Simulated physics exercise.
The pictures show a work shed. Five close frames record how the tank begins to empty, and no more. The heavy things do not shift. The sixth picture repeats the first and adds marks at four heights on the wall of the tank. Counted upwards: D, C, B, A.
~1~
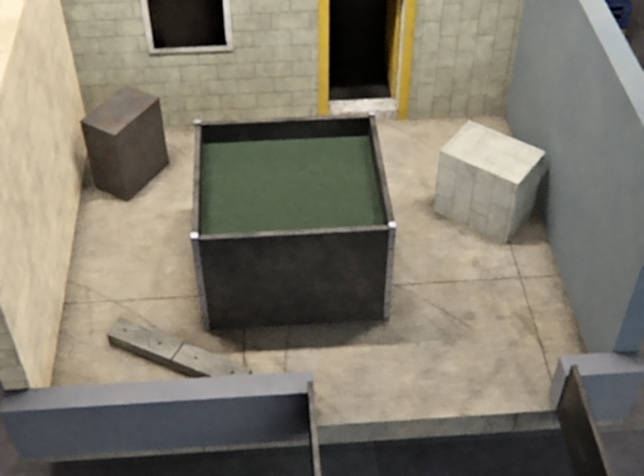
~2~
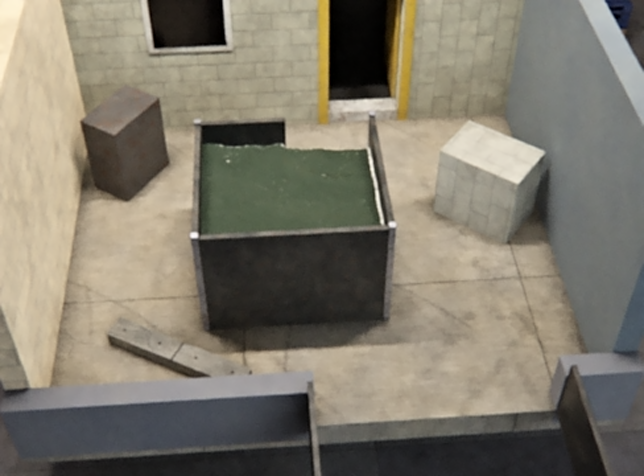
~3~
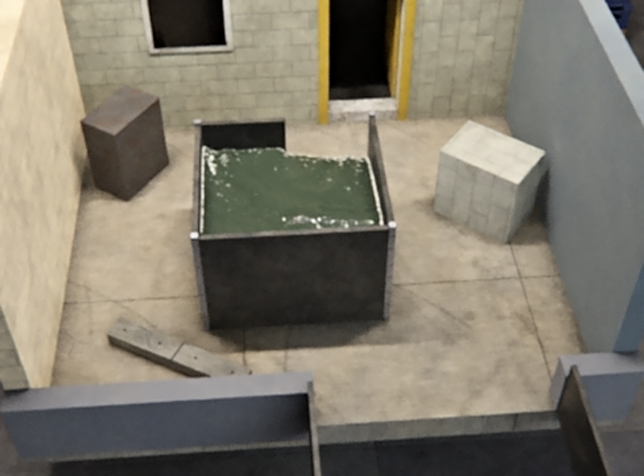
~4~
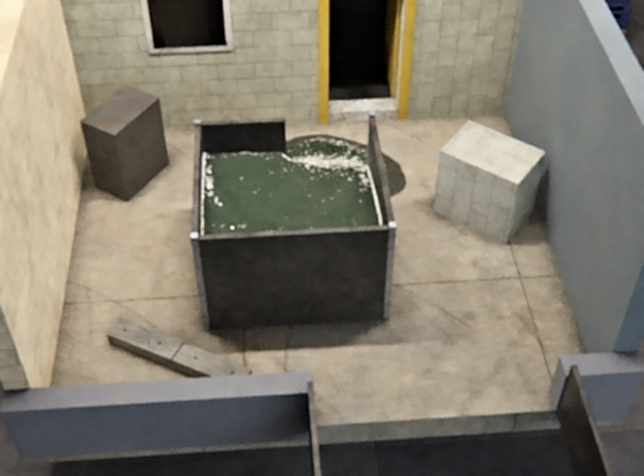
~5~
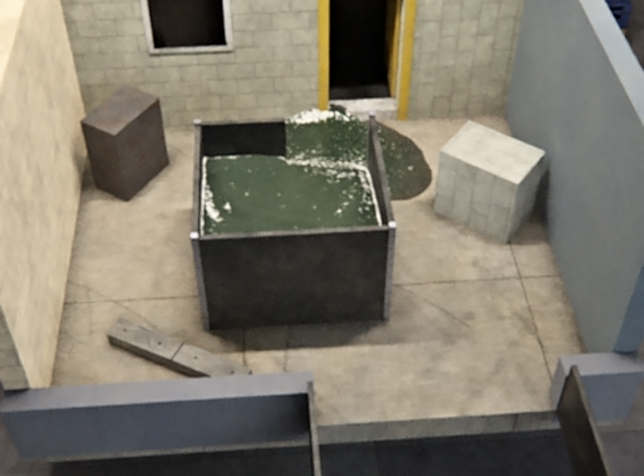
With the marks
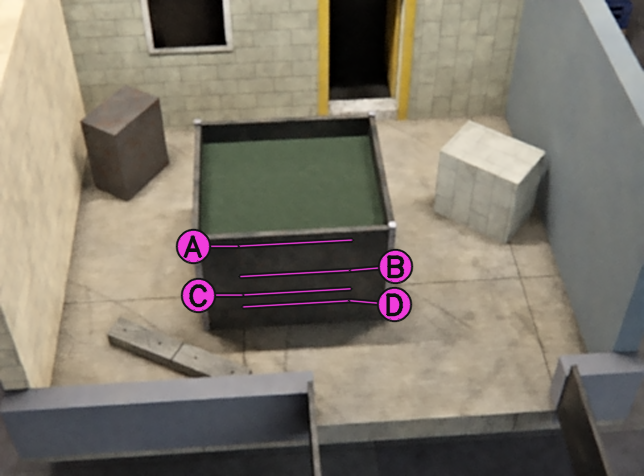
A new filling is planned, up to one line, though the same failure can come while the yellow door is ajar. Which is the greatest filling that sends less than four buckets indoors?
I would pick line D.
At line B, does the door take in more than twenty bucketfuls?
Yes.
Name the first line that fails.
C it is.
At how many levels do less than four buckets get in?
One.
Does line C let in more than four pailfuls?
Yes, it does.
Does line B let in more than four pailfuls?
Yes, that goes wrong.
On the marked copy, A at (294, 243); B at (295, 273); C at (296, 291); D at (296, 303); from the bottom up D, C, B, A.
With A, dozens of bucketfuls pour in.
With B, dozens of bucketfuls pour in.
With C, about 8 bucketfuls get in.
With D, a splash gets over, under a bucket.
